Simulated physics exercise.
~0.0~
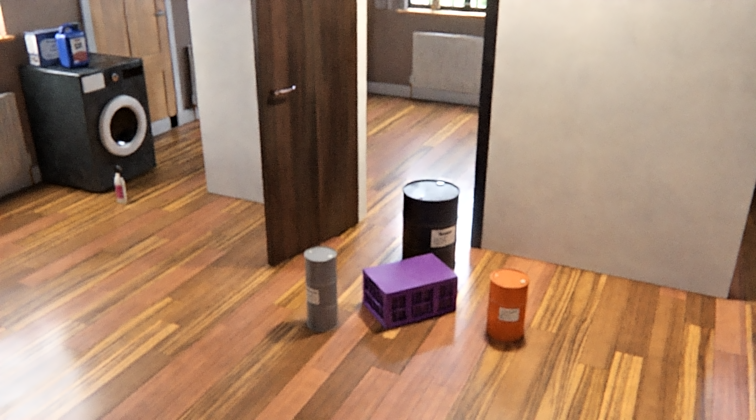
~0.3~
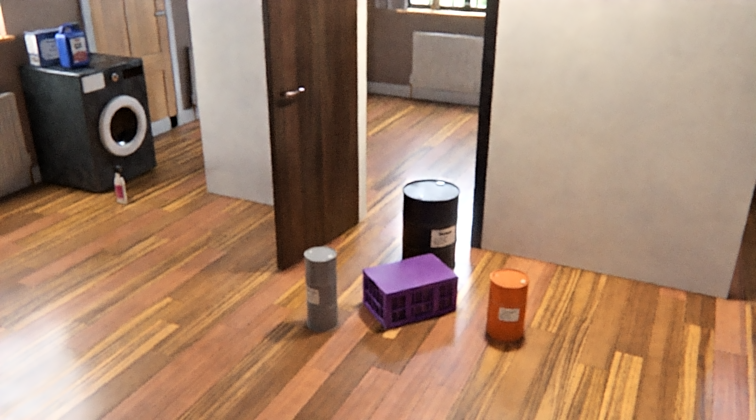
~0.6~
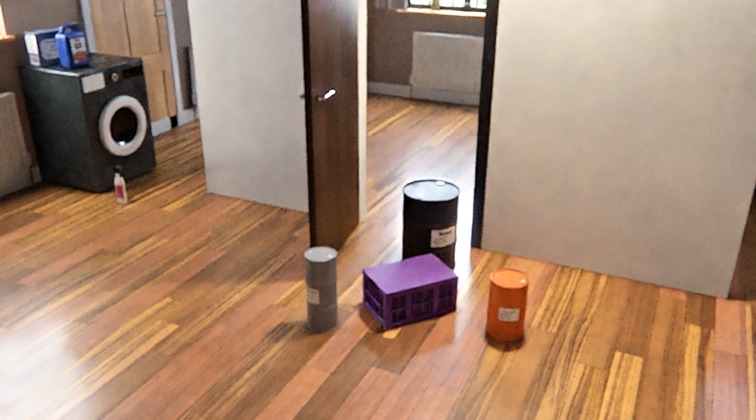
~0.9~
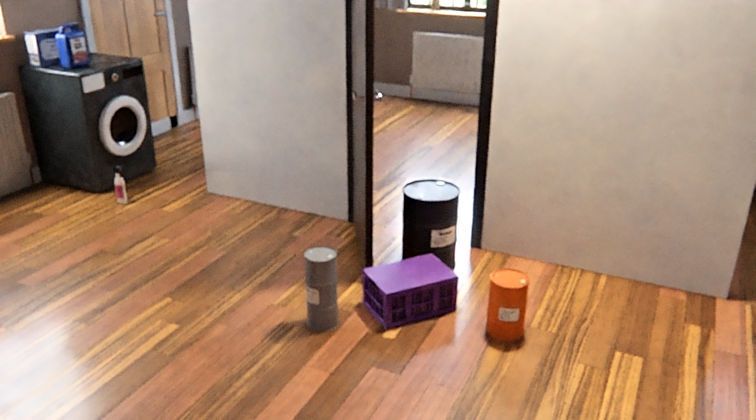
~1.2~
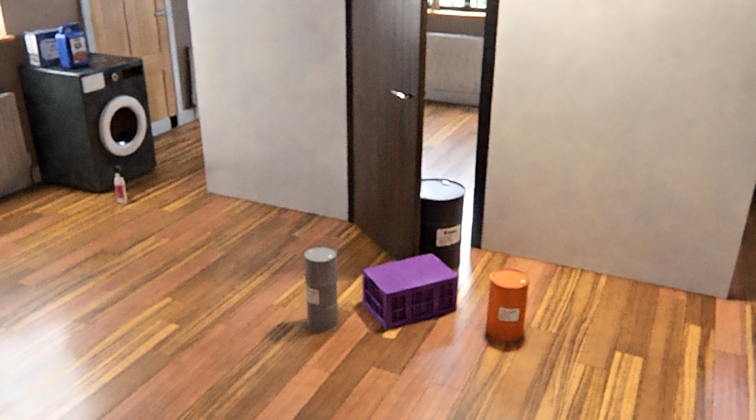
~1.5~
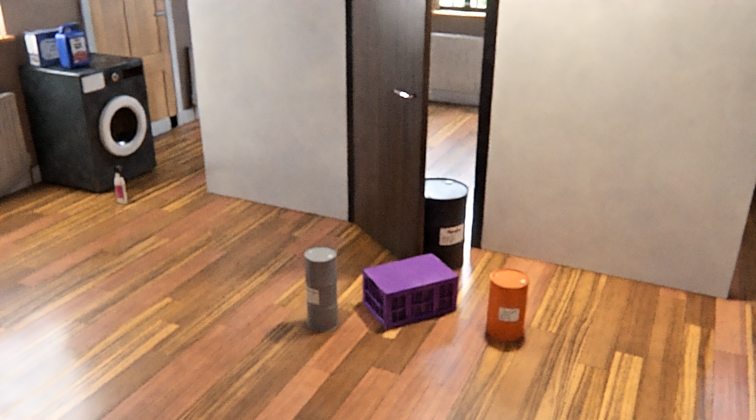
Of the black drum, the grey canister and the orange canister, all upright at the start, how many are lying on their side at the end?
None of them are. The black drum, the grey canister and the orange canister are all still upright at the end.
